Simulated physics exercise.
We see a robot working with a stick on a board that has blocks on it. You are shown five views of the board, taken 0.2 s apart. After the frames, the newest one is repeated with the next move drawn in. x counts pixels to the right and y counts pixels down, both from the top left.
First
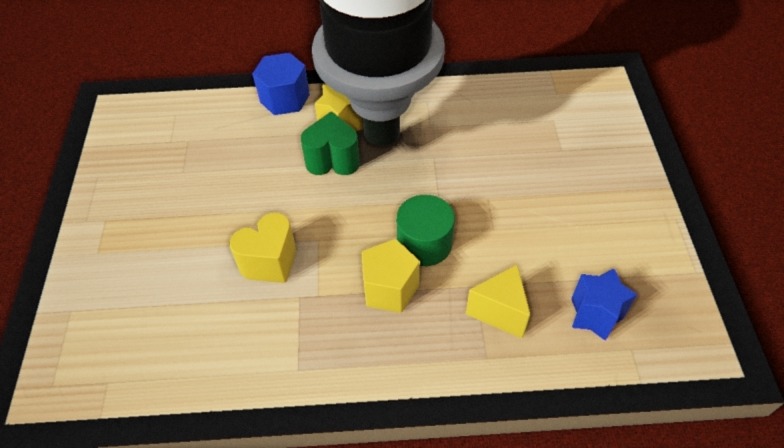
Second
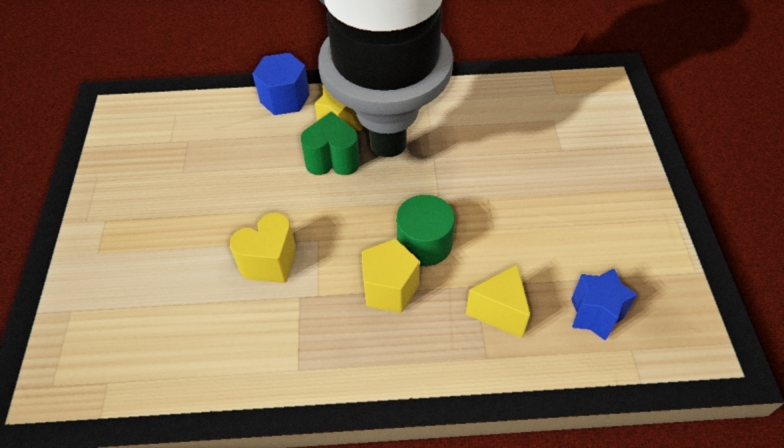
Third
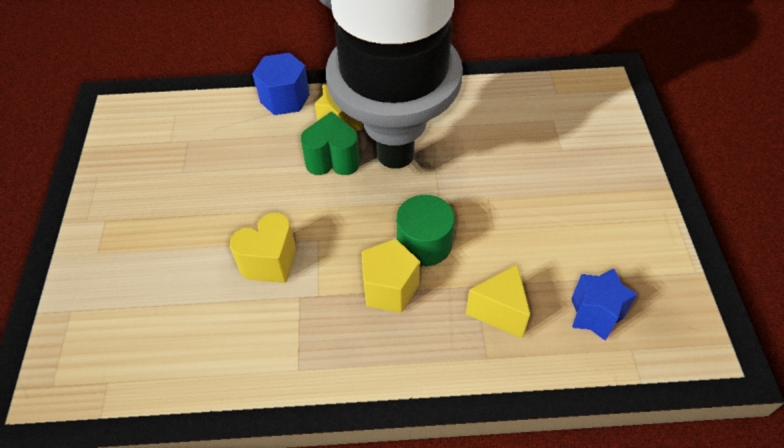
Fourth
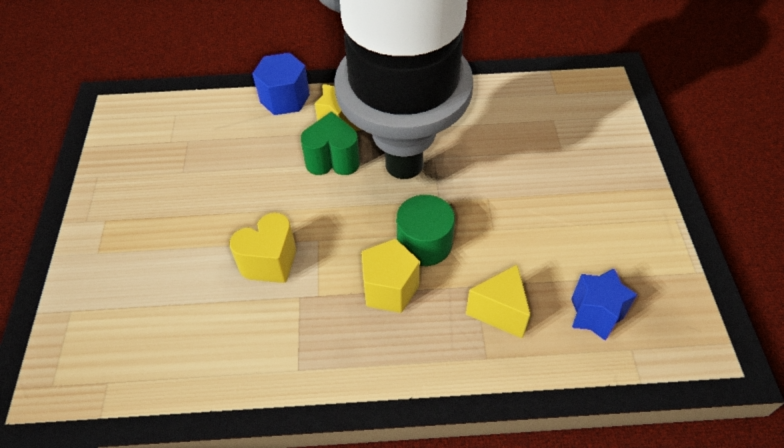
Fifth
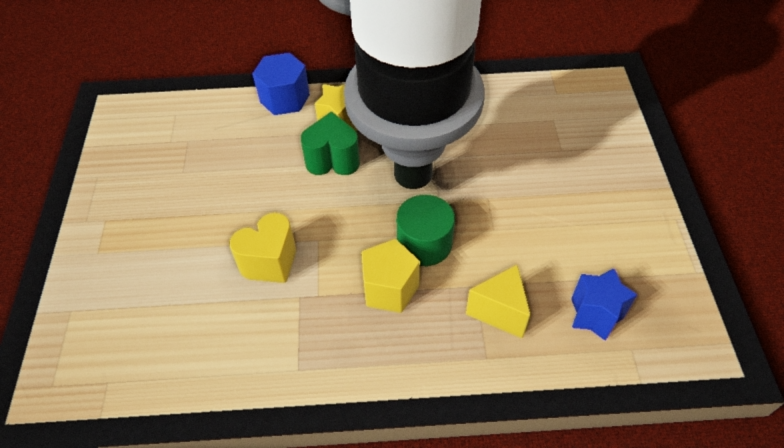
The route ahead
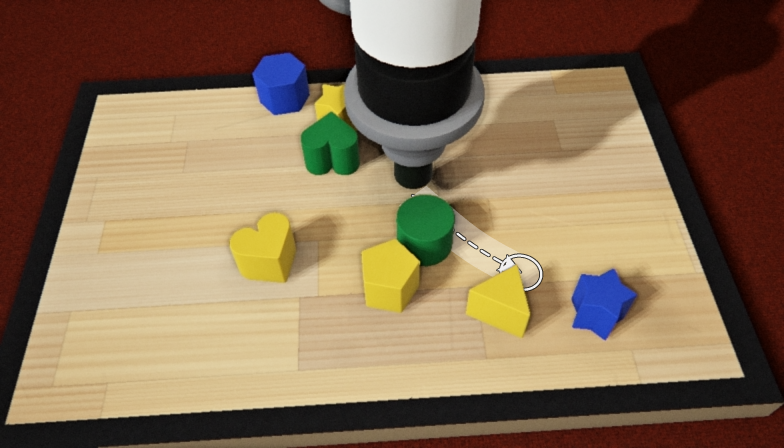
At first, a robot's dark stick tip hovers beside the green heart block near the top of a wooden board scattered with yellow, green and blue blocks. It then moves steadily down and slightly right, drawing close to the green circular block, while all the blocks stay still.
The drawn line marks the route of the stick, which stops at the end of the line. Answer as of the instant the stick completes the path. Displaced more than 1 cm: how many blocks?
The number will come to 1.
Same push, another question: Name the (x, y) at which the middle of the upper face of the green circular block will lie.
It is going to be at (446, 251).
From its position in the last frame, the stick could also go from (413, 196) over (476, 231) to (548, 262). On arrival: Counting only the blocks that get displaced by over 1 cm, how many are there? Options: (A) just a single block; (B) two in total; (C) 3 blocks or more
I choose A.
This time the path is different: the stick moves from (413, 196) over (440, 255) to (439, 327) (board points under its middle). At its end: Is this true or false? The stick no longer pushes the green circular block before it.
That claim is false.
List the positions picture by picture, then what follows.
In the first frame, stick tip (382, 133); block tops, green circular block (426, 217); yellow triangular block (505, 289).
In the second frame, stick (389, 144); blocks unchanged.
In the third frame, stick (396, 155); blocks unchanged.
In the fourth frame, stick (404, 166); blocks unchanged.
In the fifth frame, stick (413, 175); green circular block (426, 217); yellow triangular block (505, 289).
Path on the board, from (413, 196) by way of (461, 236) to (521, 272).
On the path given first. One third of the way, stick (446, 203); green circular block (433, 235).
Two thirds of the way, stick (483, 230); green circular block (446, 251).
At the end, stick (526, 253); green circular block (446, 251); yellow triangular block in place.
